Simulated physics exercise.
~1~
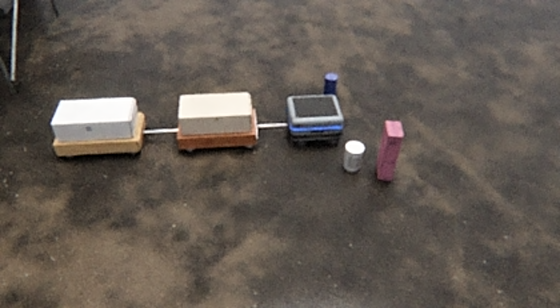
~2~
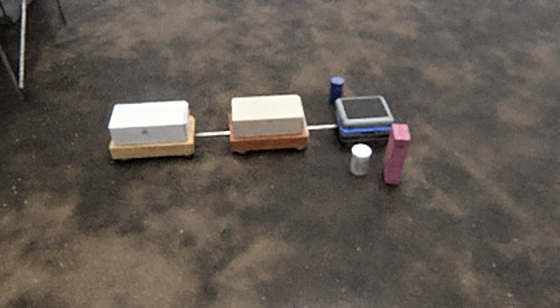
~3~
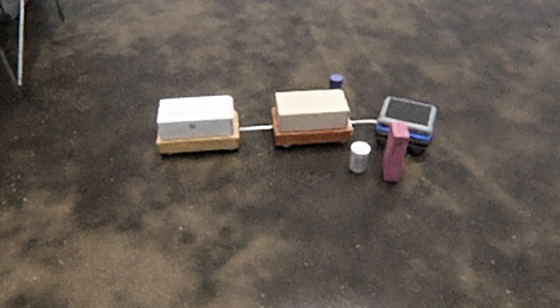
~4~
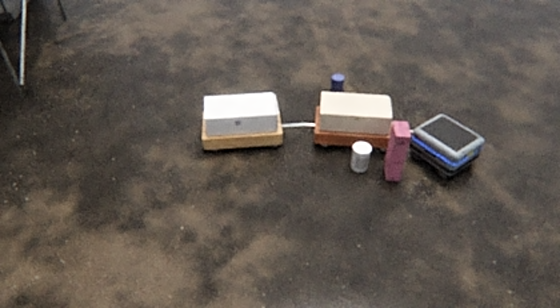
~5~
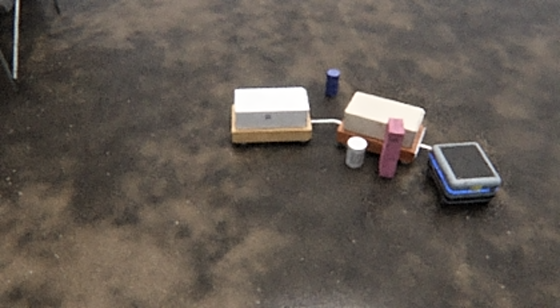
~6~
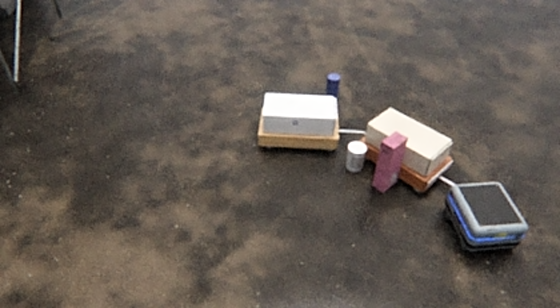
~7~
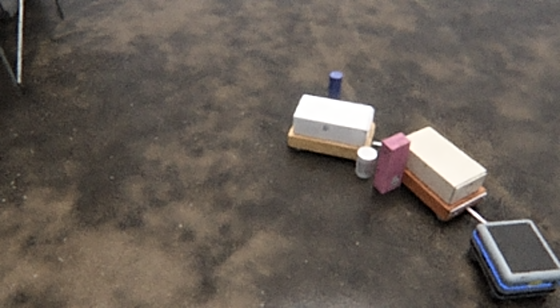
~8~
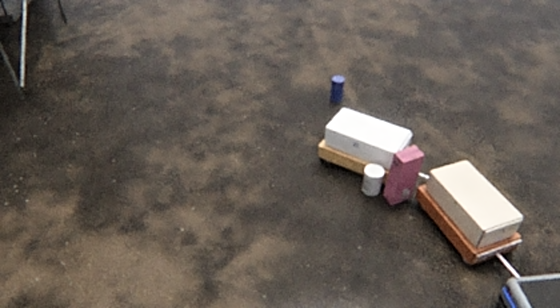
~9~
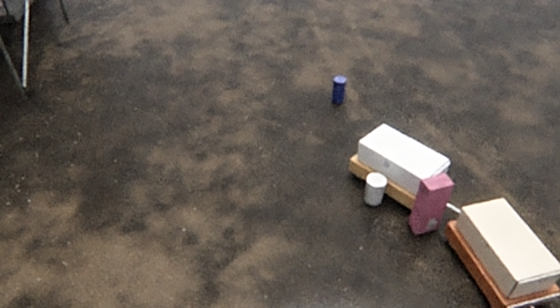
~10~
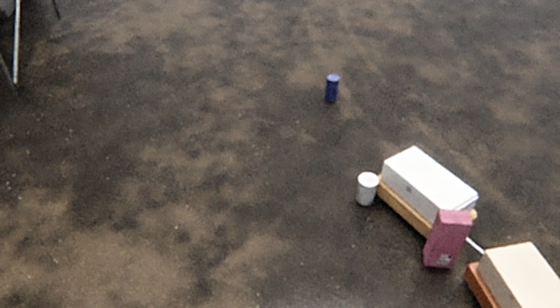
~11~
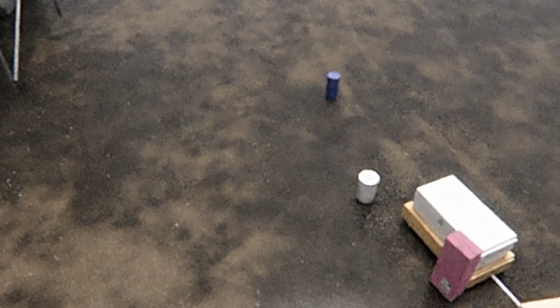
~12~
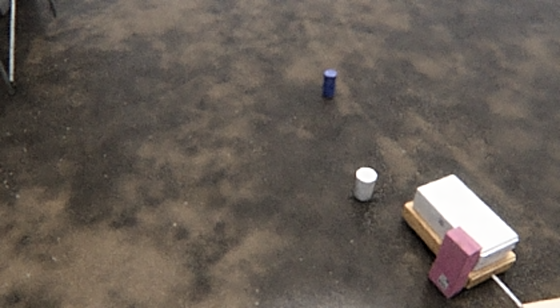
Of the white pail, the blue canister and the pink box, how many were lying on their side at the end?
None of them were lying on their side. The white pail, the blue canister and the pink box all remained upright, though the pail and the pink box had been moved.
